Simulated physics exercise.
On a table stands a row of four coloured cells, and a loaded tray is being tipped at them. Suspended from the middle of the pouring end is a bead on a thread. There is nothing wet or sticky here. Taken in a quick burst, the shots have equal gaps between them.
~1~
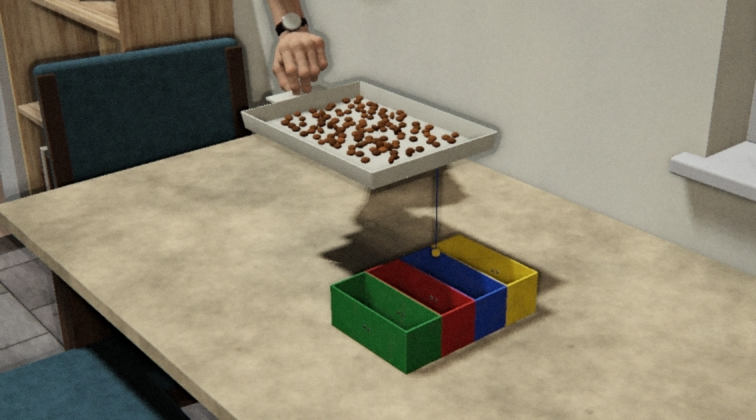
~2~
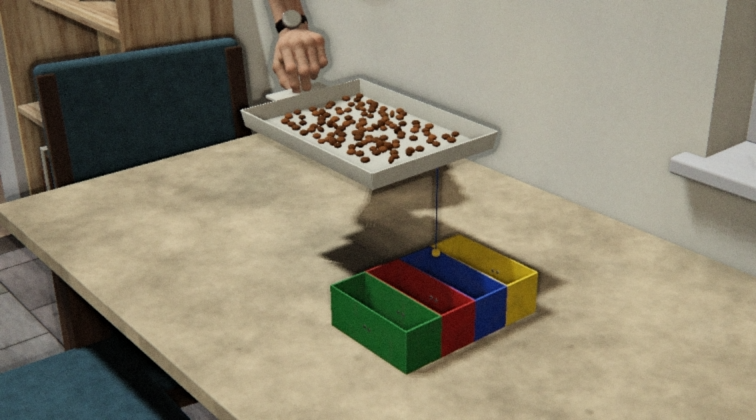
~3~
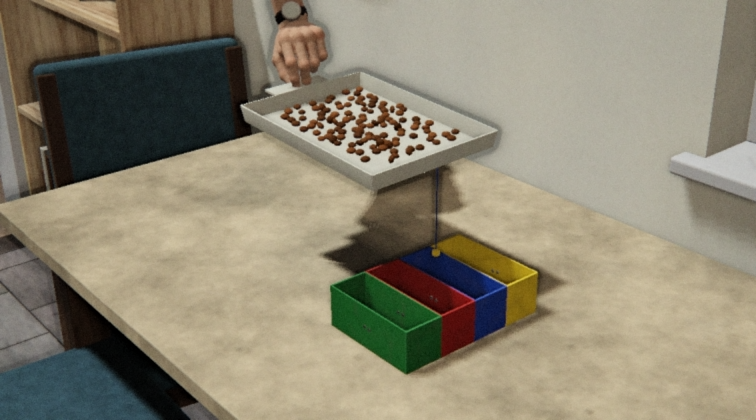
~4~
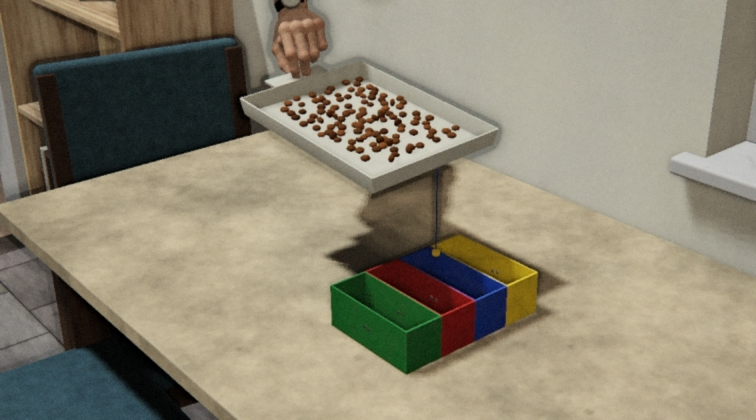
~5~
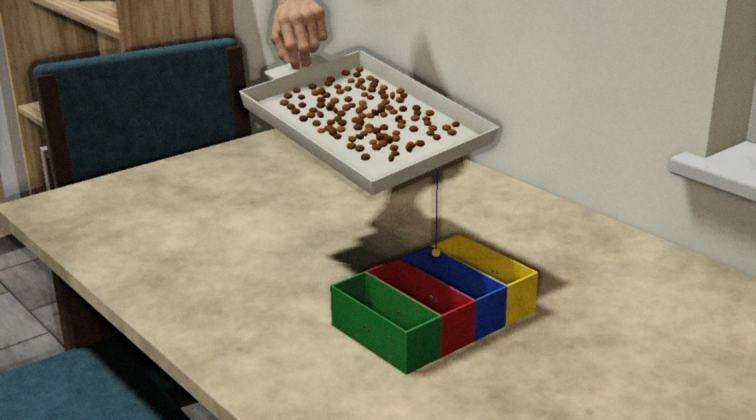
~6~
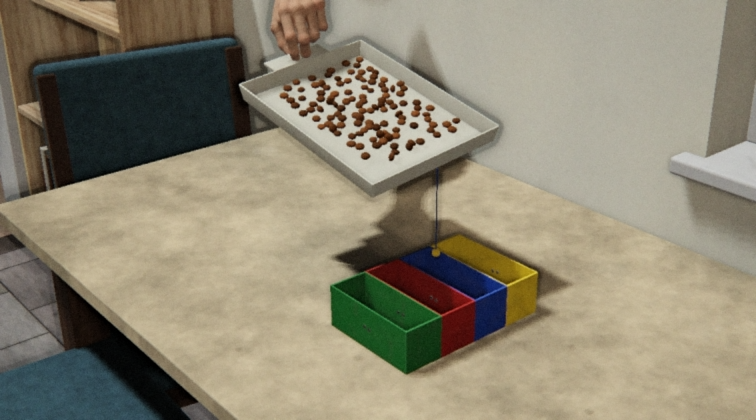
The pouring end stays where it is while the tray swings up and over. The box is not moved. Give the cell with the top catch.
Top catch: The green cell.
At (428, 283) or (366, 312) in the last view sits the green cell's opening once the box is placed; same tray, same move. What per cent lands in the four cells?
First 10 %, then 100 %.
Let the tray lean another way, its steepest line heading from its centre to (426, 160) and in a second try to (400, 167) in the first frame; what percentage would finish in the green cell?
Near 0 % and 40 %.
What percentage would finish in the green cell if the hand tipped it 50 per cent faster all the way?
About 80 in a hundred.
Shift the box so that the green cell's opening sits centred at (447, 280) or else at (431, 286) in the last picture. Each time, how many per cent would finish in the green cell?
You'd end up with around 0 per cent and then around 10 per cent.
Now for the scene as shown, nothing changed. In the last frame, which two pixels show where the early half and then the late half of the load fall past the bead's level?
First half (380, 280); second half (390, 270).
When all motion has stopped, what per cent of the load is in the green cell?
Result: Near 70 in a hundred.
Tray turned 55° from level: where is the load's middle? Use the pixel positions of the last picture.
At about (383, 160).
Shortly afterwards, tray tipped steeply; the whole lot on the tray.
Next, tray tipped right over; near half on the tray; near a quarter in the green cell; a little in the red cell; a little falling or outside the box.
Some moments later, tray tipped past a quarter turn; the bulk in the green cell; near a quarter in the red cell; only a few falling or outside the box.
In the end, tray tipped past a quarter turn; the bulk in the green cell; near a quarter in the red cell; none at all in the blue cell; none at all in the yellow cell; only a few outside the box.
